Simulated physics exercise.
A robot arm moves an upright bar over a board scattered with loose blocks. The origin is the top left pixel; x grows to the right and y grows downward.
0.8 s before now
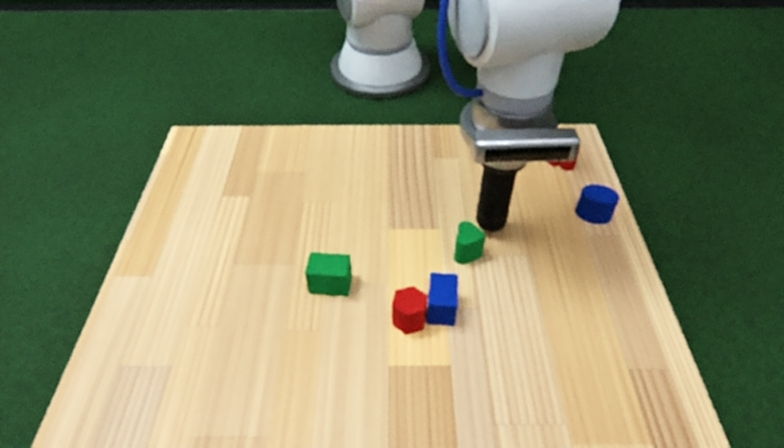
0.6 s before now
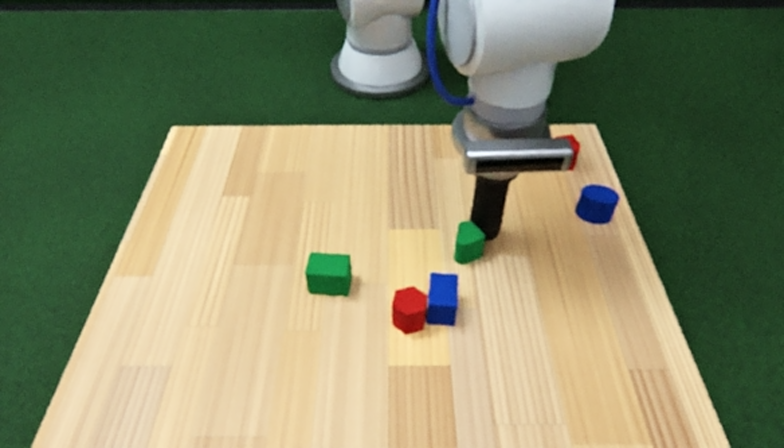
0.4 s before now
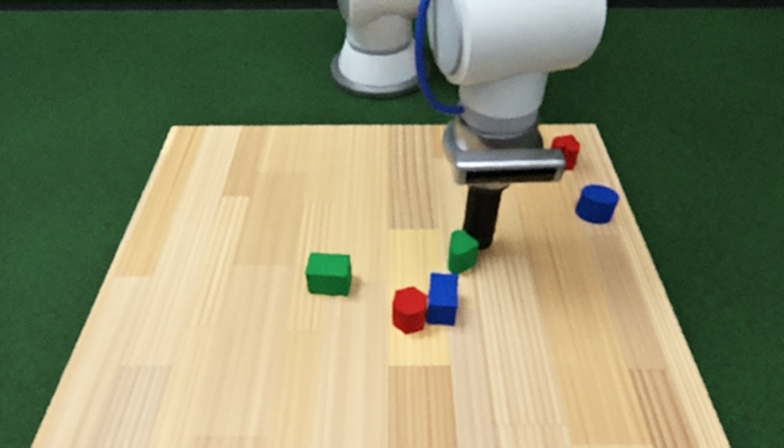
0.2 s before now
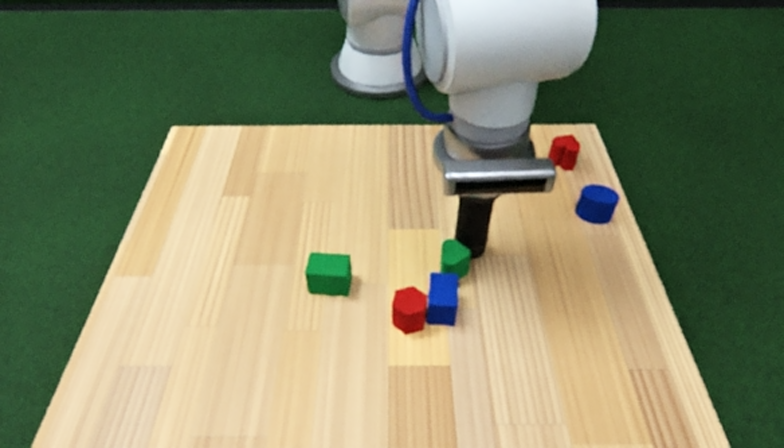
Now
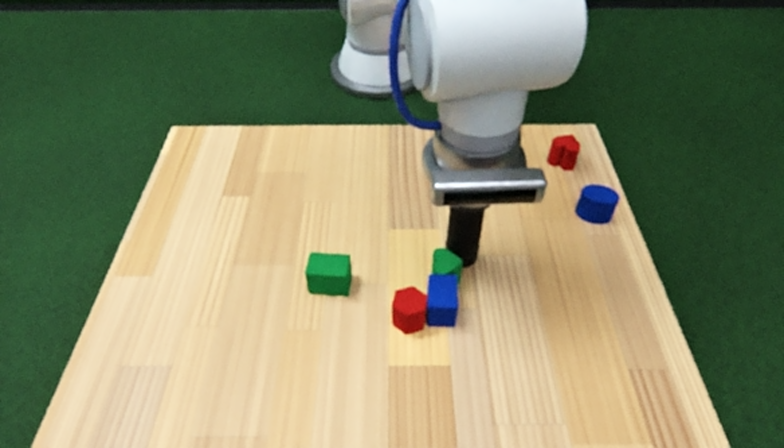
A white robot arm holds a dark upright bar over a pale wooden board on a green surface, seen from above at a fixed angle. A green block sits left of centre, a red hexagon and a blue block touch near the middle, a green heart lies just behind them, and red and blue pieces rest at the far right. The bar slides slowly toward the viewer and slightly left, nudging the green heart up to the blue block.
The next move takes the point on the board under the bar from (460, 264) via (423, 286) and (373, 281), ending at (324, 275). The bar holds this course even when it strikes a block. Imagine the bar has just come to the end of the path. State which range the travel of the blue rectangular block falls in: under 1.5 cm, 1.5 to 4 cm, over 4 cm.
Moves under 1.5 cm.
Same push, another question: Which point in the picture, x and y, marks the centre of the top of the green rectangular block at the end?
The centre of its top will be at (285, 268).
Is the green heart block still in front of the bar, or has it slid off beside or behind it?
It falls back or aside.
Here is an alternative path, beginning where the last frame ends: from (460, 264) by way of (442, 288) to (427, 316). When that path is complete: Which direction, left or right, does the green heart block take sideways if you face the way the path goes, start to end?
Displaced right.
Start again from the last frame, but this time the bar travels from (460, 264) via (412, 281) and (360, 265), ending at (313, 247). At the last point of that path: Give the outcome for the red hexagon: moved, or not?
It is shifted.
On the path given first. One third of the way, bar (423, 279); blue rectangular block (442, 296), turned 20° anticlockwise; green heart block (398, 278), turned 20° clockwise.
Two thirds of the way, bar (373, 274); blue rectangular block (442, 296), turned 20° anticlockwise; green heart block (372, 285), turned 35° anticlockwise.
At the end, bar (323, 268); green rectangular block (285, 268), turned 40° anticlockwise; red hexagon not moved; blue rectangular block (442, 296), turned 20° anticlockwise; green heart block (371, 285), turned 35° anticlockwise.
